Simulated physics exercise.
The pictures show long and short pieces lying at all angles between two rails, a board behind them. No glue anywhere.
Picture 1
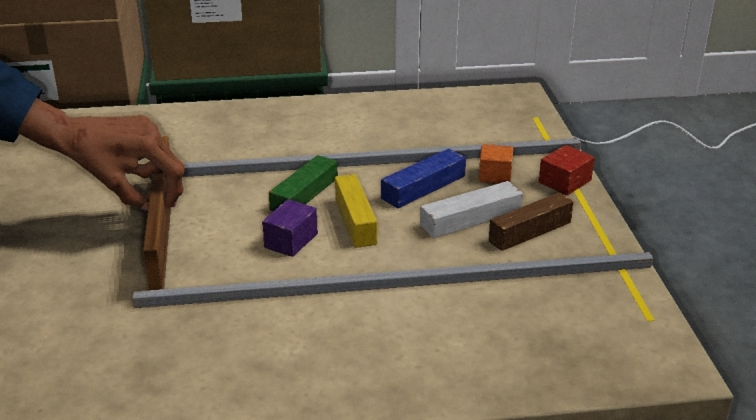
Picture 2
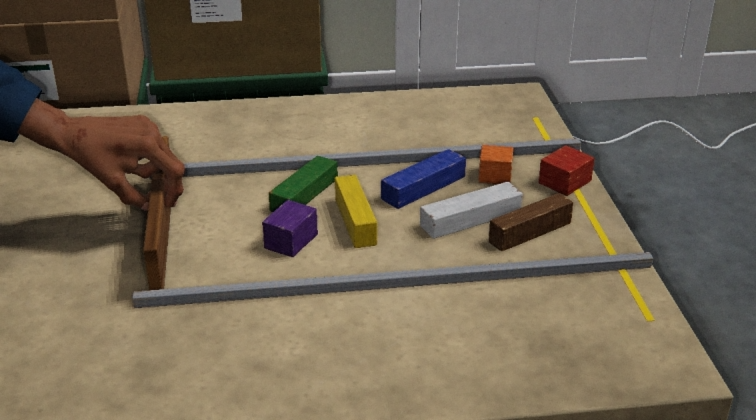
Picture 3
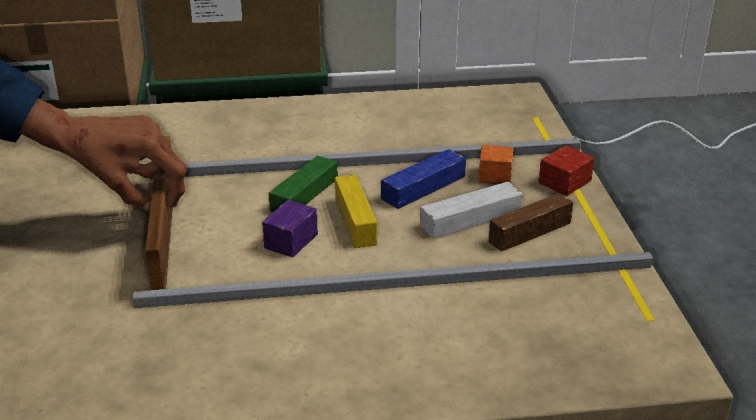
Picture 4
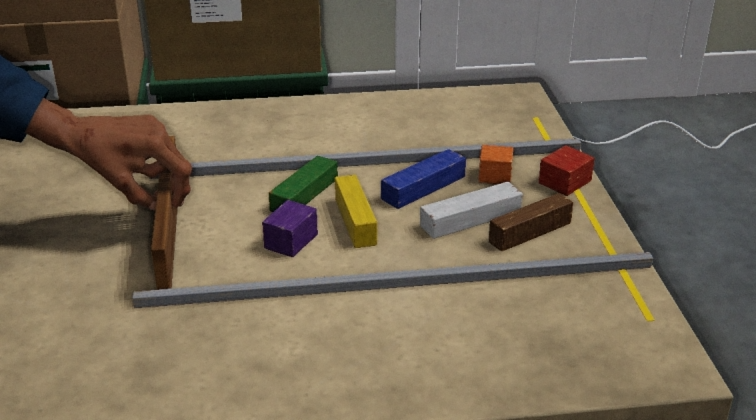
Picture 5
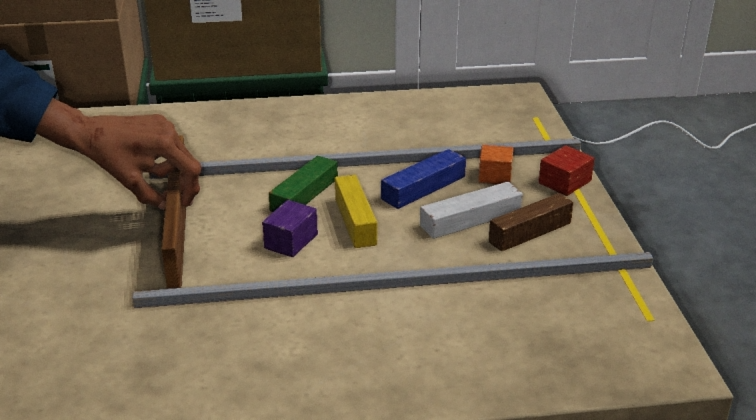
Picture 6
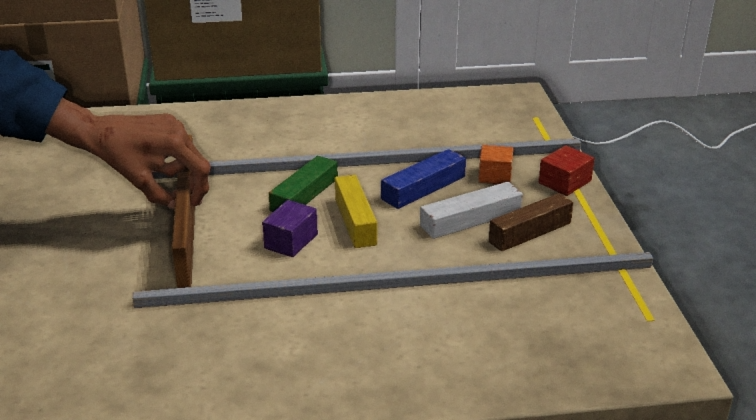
A hand in a dark blue sleeve, holding an upright brown board at the left, barely moves at first, then slides it a short way right between two grey rails. The tan tabletop is seen from above at an angle by a still camera, with boxes and a white door behind. Green, purple, yellow, blue, white, orange, brown and red blocks lie motionless between board and yellow tape, the red touching the tape.
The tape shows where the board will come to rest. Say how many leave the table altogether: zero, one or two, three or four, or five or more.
The number that fall off is five or more.
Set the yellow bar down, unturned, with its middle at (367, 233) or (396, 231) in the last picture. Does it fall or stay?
In that order, it drops off; comes down.
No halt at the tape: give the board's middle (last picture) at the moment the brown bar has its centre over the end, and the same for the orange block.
About (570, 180), and (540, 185) for the other.
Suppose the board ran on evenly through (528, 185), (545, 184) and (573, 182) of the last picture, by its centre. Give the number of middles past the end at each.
The counts: 2, 3 and 6.
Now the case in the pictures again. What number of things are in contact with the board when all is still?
The number is 2.
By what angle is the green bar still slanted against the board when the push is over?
Some 0 degrees.
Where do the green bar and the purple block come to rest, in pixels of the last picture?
The green bar at (579, 165), the purple block at (608, 201).
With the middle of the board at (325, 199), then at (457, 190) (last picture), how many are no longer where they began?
By then 3, and 8.
Soon after, none off yet; red block at rest near (566, 171); brown bar at rest near (531, 222); orange block at rest near (498, 164).
At rest, the number that fall off is five or more; fallen, yellow bar, blue bar, white bar, orange block, brown bar and red block.
